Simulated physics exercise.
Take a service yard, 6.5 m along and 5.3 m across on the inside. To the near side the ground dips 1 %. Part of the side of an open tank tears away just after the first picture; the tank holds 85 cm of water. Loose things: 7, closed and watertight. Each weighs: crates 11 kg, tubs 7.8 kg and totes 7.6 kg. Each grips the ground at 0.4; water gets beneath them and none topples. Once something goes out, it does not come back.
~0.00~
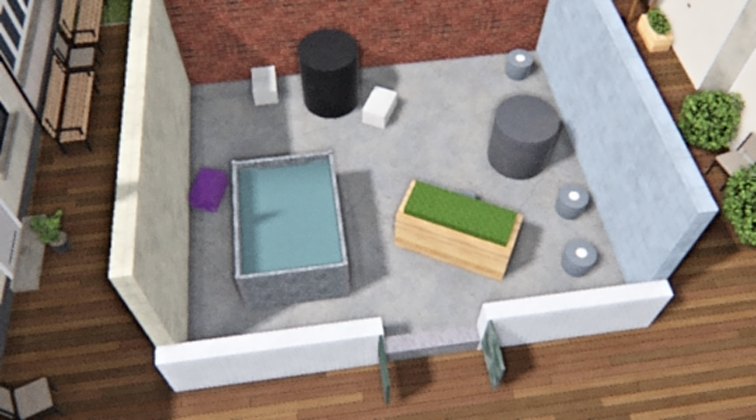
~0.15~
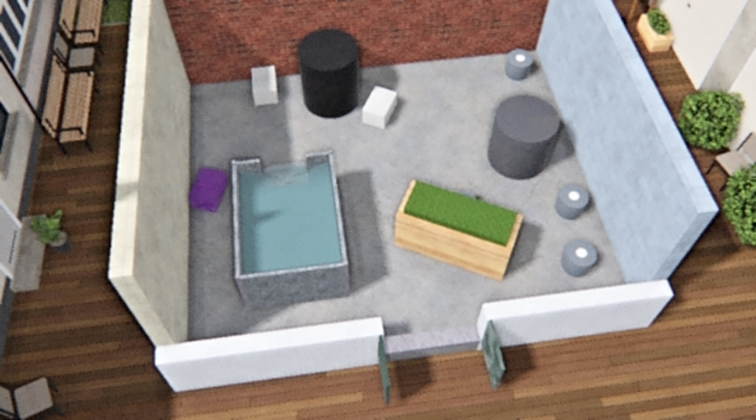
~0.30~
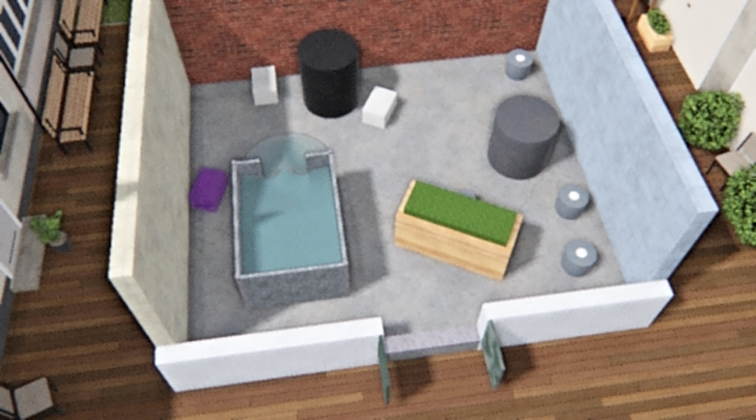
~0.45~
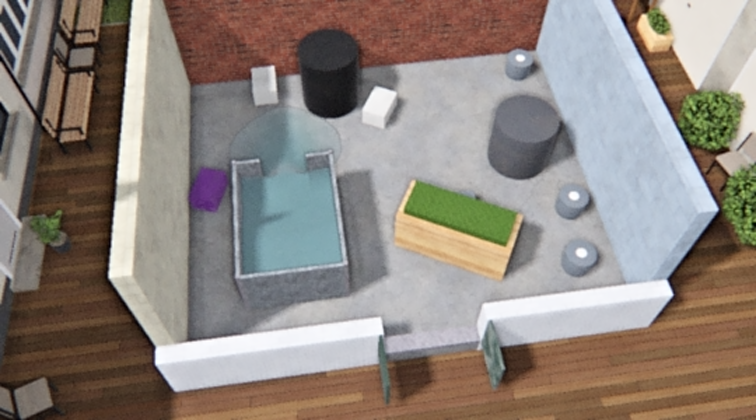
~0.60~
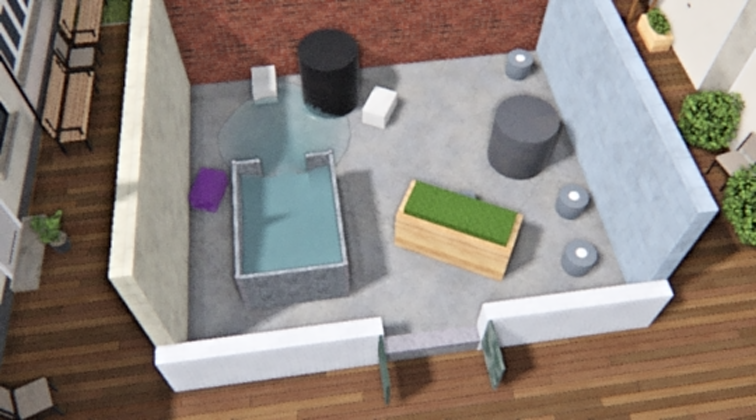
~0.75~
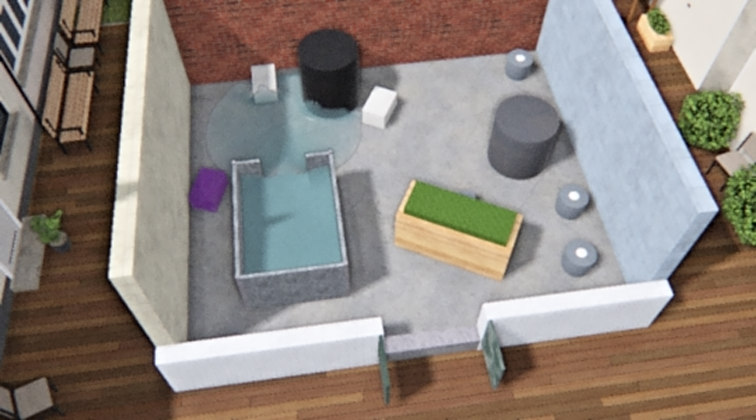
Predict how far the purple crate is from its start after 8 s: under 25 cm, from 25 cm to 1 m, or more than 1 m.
More than 1 m.
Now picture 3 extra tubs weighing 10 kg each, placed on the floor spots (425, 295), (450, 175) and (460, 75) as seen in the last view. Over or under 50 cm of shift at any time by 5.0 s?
Result, in listed order: Not exceeded / not exceeded / exceeded.
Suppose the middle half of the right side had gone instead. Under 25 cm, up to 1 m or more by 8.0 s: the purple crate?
Result: The purple crate remains where it was.
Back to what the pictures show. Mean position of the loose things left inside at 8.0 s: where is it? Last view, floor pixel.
Close to (478, 228).
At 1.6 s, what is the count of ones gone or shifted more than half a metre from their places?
By my tally, 1.
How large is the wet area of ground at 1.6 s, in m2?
Near 11.0 m2 in all.
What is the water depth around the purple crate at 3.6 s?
7 cm or so.
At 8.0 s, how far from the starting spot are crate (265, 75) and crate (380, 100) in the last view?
In turn: 450 cm, 300 cm.
After 1.6 s the purple crate is near (207, 184), 0.0 m from its start, aground; 0 of 7 are out; 1 afloat.
After 3.6 s the purple crate is near (227, 237), 1.1 m from its start, aground; 0 of 7 are out; 3 afloat.
After 5.6 s the purple crate is near (290, 312), 2.7 m from its start, afloat; 0 of 7 are out; 4 afloat.
After 8.0 s the purple crate is near (498, 290), 4.8 m from its start, afloat; 0 of 7 are out; 6 afloat.
